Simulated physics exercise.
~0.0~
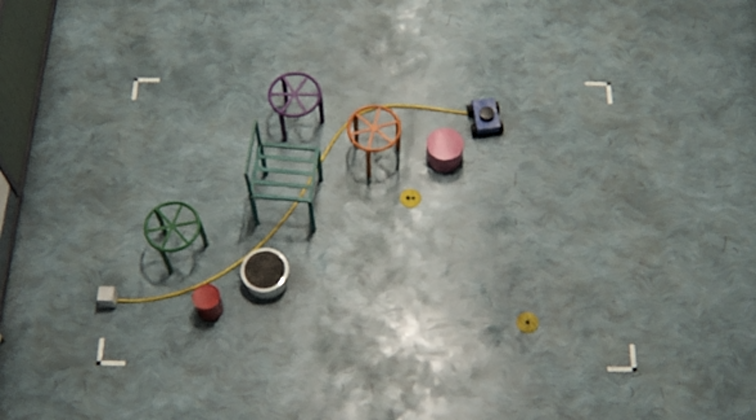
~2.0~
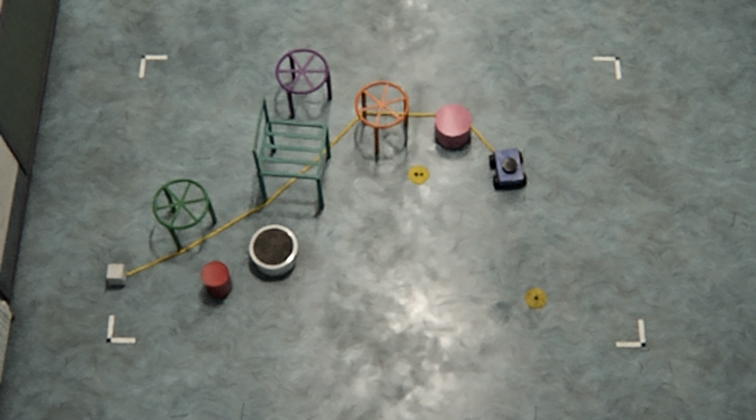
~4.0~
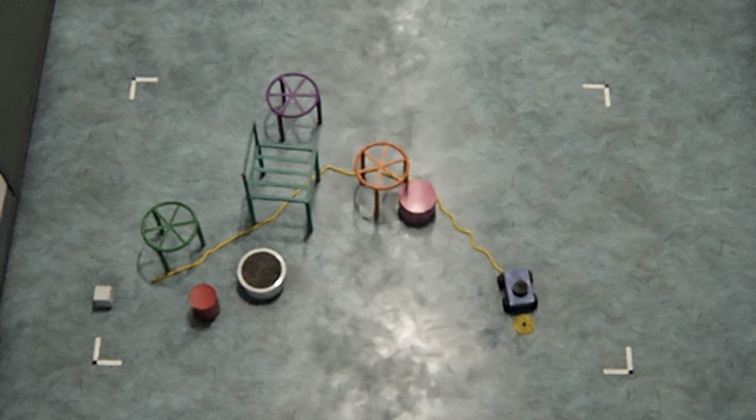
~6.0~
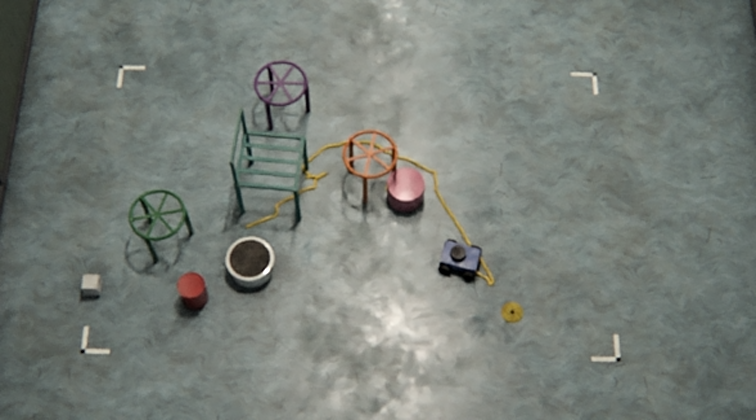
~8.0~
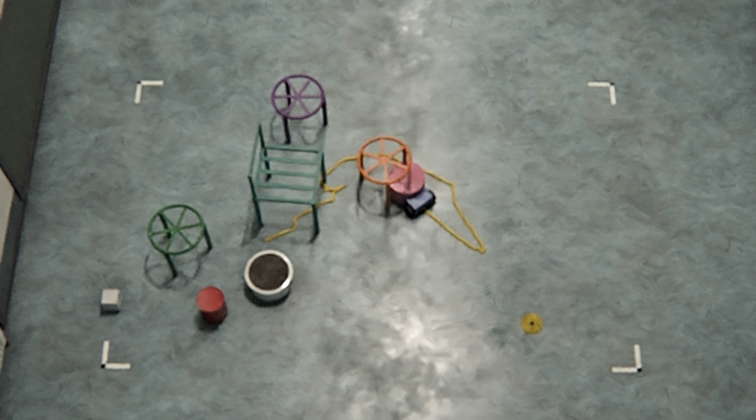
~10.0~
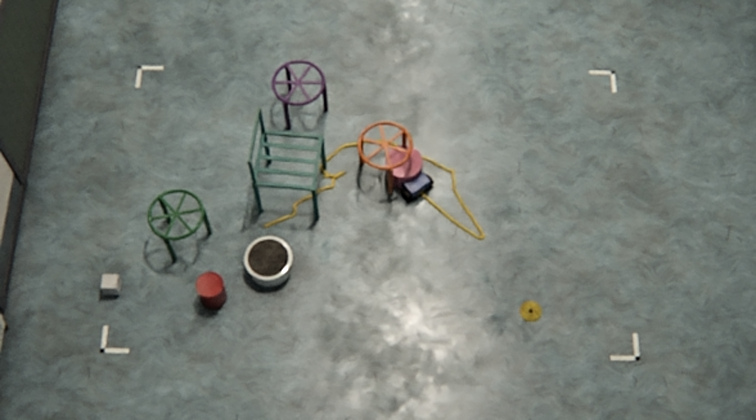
The video shows a small blue cart towing a yellow cord down a grey floor among stools, a chair and pots; the cord pulls free from its fixed end and drags the pink tub and orange stool, before the cart turns back and stops beside the tub.
